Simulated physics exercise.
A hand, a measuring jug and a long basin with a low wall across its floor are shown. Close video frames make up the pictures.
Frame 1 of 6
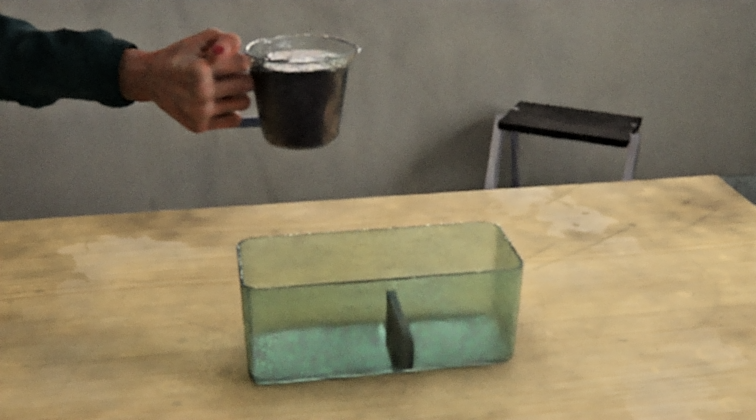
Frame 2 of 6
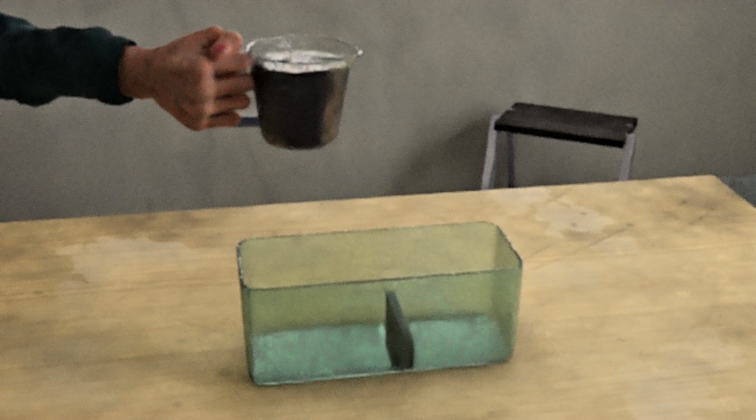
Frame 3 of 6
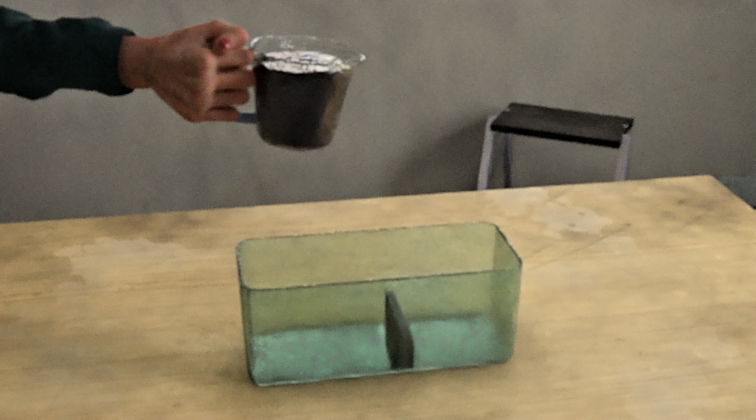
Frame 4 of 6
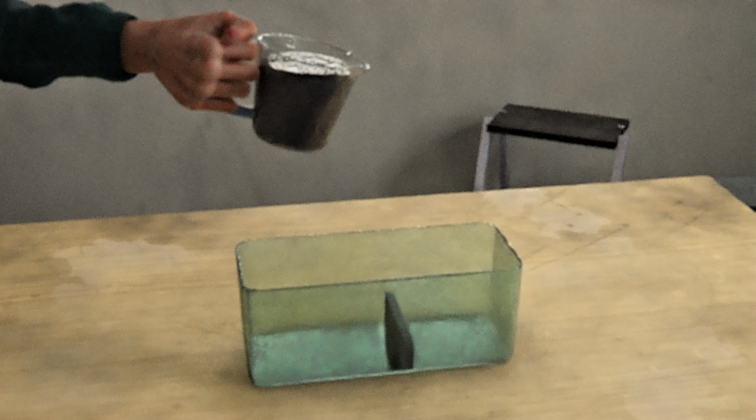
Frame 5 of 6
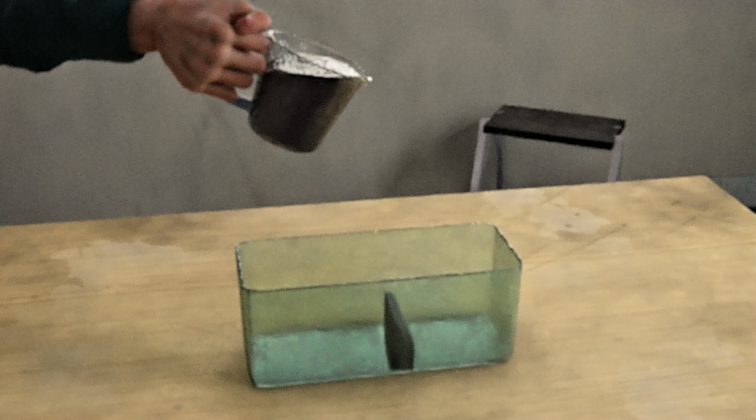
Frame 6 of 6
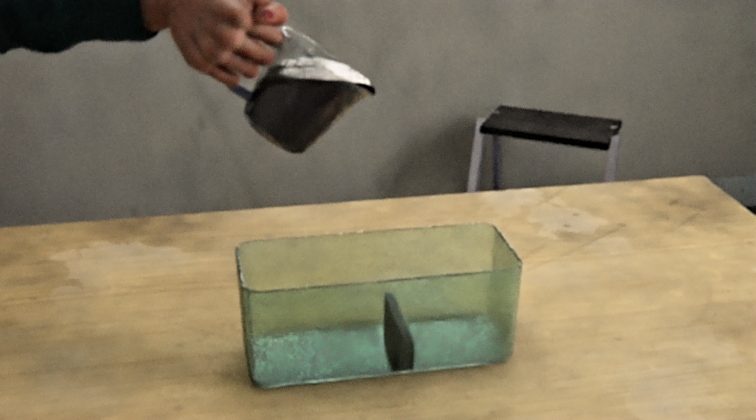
A hand in a dark sleeve, at upper left, holds a clear measuring jug of dark liquid above a greenish see-through long basin with a low dark wall across its floor. The basin stands on a pale wooden table, seen from slightly above, with a black-topped stool before a grey wall behind. The hand tilts the jug steadily rightward, and the liquid shifts to its right rim.
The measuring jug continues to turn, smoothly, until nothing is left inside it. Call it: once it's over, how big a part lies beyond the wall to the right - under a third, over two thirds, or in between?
Over two thirds.
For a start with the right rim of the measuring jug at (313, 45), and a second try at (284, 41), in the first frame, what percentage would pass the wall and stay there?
Around 15 percent first, around 15 percent second.
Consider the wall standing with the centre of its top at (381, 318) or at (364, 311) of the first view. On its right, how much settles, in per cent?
It works out to around 85 per cent for the first and around 90 per cent for the second.
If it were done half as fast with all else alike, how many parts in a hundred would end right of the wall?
Close to 80 out of every hundred.
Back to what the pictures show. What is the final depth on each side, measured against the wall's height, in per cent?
Left part: 10 per cent; right part: 70.
A moment on, the tilt is 103° and 36 per cent is still to pour, 0 is left of the wall and 16 right of it.
Next, the tilt is 108° and 4 per cent is still to pour, 12 is left of the wall and 66 right of it.
Then the tilt is 108° and 0 per cent is still to pour, 19 is left of the wall and 77 right of it.
Later the tilt is 108° and 0 per cent is still to pour, 21 is left of the wall and 76 right of it.
In the end 22 per cent lies left of the wall, 75 right of it and 3 outside.
